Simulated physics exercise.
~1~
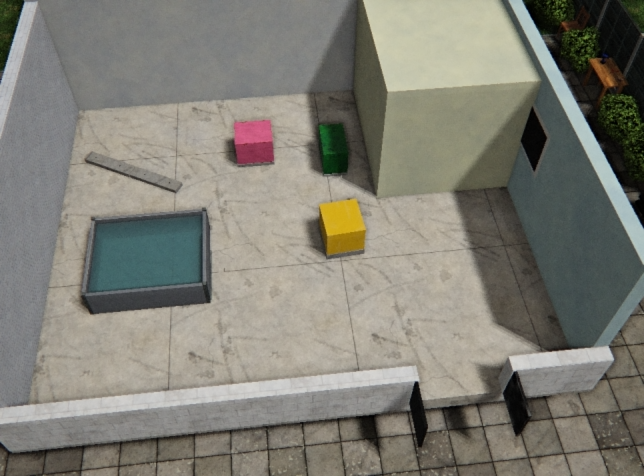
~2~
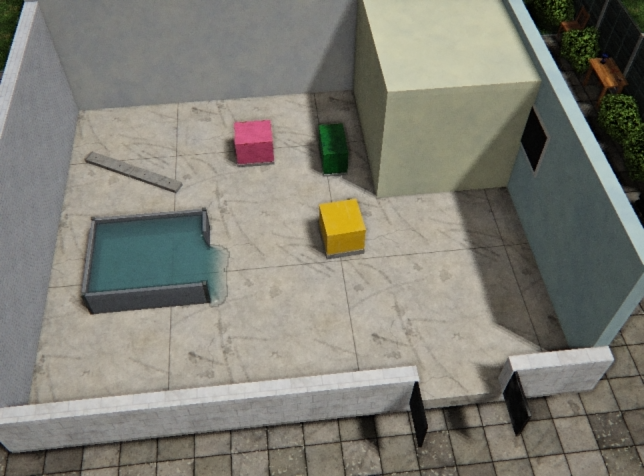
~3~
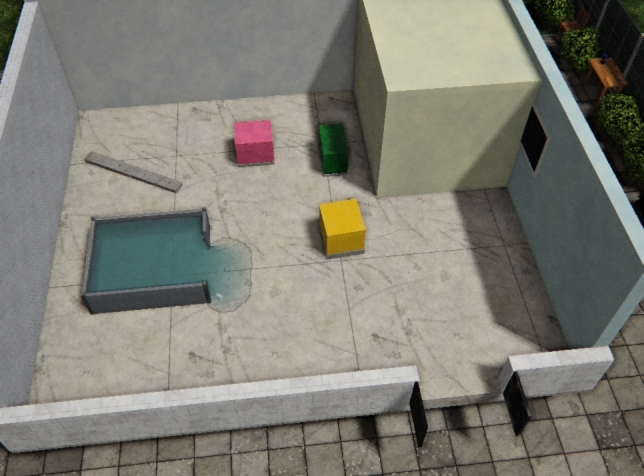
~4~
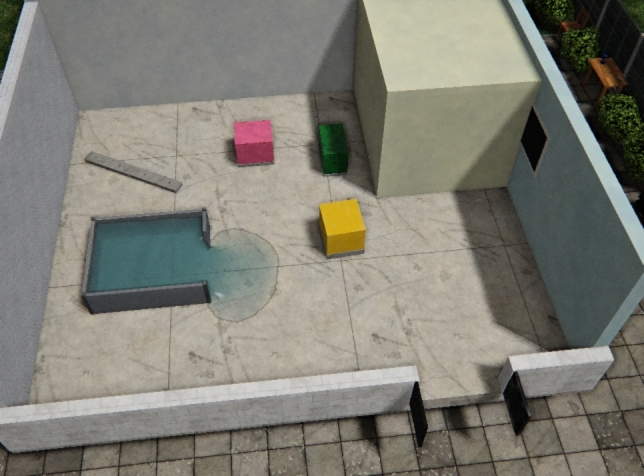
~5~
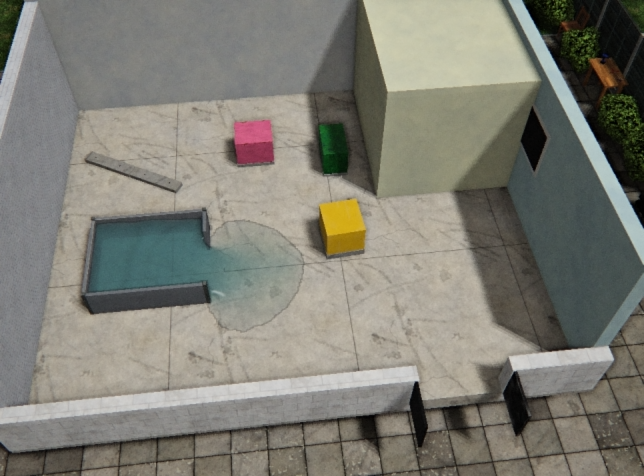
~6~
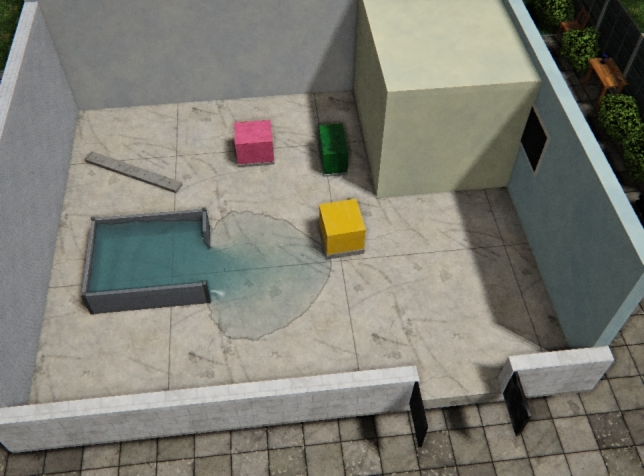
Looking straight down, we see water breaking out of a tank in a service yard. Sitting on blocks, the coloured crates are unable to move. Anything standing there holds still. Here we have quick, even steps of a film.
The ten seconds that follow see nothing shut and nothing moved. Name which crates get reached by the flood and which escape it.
Yellow crate: Becomes wet, pink crate: Remains dry, green crate: Becomes wet.
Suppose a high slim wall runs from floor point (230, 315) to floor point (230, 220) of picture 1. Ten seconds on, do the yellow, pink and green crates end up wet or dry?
Verdict: Yellow crate is left alone, pink crate is left alone, green crate is left alone.
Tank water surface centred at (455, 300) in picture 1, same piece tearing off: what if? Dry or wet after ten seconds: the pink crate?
Pink: Not reached.
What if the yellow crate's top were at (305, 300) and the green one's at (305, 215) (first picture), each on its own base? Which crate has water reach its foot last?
My pick is the one in pink.
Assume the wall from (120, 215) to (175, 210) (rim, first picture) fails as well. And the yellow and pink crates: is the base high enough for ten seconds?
Observed: Yellow stays clear; pink is doused.
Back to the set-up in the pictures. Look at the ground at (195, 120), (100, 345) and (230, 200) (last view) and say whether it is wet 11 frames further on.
Point one left clear, point two left clear, point three left clear.
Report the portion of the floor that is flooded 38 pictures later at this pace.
Estimate: Near 50 %.
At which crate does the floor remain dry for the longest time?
Result - the crate marked pink.
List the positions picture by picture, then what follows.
The tank at (148, 253) is whole and still, in the first picture.
The front is at (219, 301), out from the gap at (206, 270), in the second picture.
Water pours out at (206, 271) and has run to (234, 306), in the third picture.
Water pours out at (206, 271) and has run to (272, 254), in the fourth picture.
Water pours out at (206, 271) and has run to (295, 255), in the fifth picture.
Water pours out at (206, 271) and has run to (322, 255), in the sixth picture.
A moment on, water covers 15 % of the floor; the yellow crate water round its plinth, the pink crate not reached, the green crate not reached.
Next, water covers 30 % of the floor; the yellow crate water round its plinth, the pink crate not reached, the green crate water round its plinth.
Then, water covers 45 % of the floor; the yellow crate water round its plinth, the pink crate water round its plinth, the green crate water round its plinth.
Later, water covers 50 % of the floor; the yellow crate water round its plinth, the pink crate water round its plinth, the green crate water round its plinth.
In the end, water covers 60 % of the floor; the yellow crate was topped, the pink crate stayed above the water, the green crate was topped.
